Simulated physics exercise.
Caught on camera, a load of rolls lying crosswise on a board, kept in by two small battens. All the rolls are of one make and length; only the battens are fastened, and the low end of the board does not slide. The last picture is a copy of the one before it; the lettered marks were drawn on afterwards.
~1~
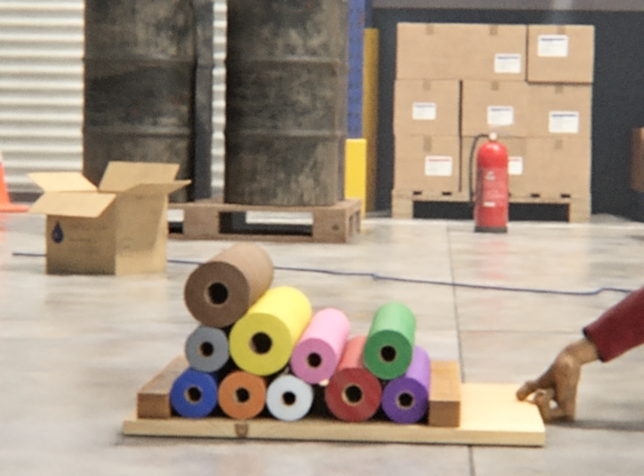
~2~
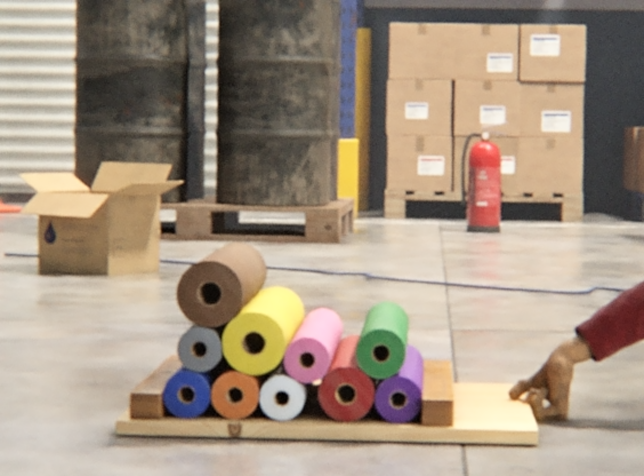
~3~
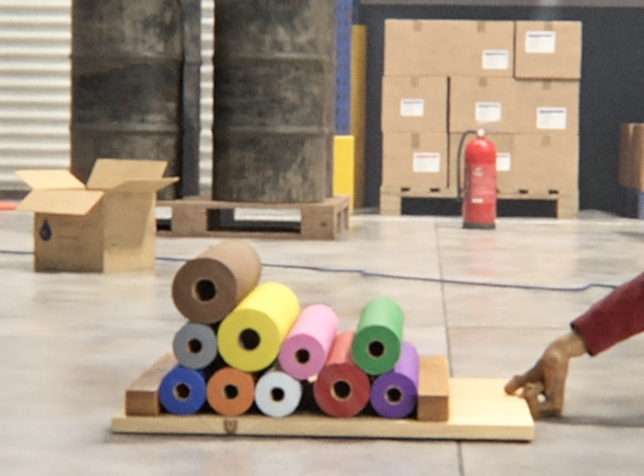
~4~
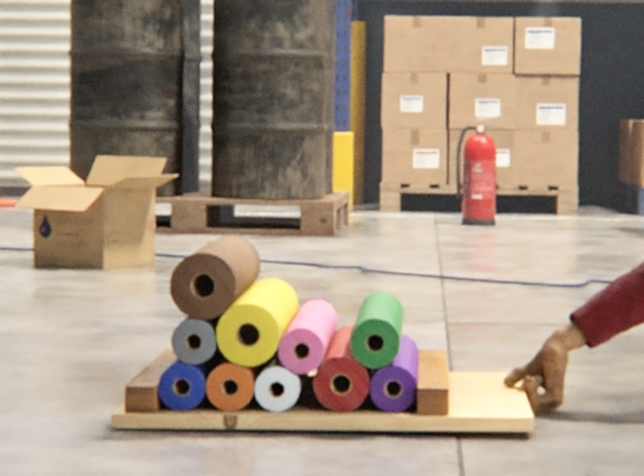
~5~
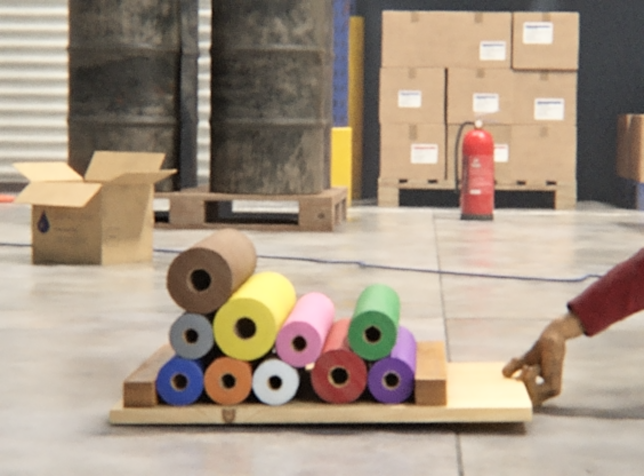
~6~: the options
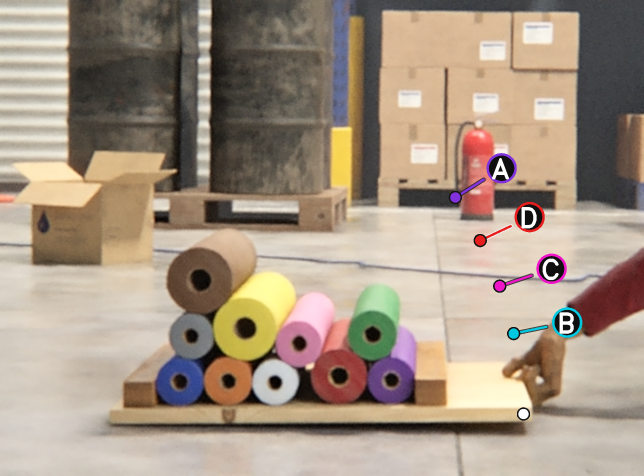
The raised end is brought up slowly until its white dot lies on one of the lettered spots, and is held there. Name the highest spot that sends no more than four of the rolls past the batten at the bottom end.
A is the limit.
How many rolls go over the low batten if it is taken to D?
It comes to four.
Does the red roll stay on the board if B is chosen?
The red roll: Yes.
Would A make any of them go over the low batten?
At A: Yes.
On the marked copy, A at (456, 197); B at (514, 333); C at (500, 286); D at (480, 240); the white dot at (523, 414).
Taking A. A third of the way, board at 19°.
Two thirds of the way, board at 33°.
When it is over, board at 33°, four over the low batten (pink, yellow, grey, brown).
As for the rest, B one over the low batten (brown); C four over the low batten (pink, yellow, grey, brown); D four over the low batten (pink, yellow, grey, brown).
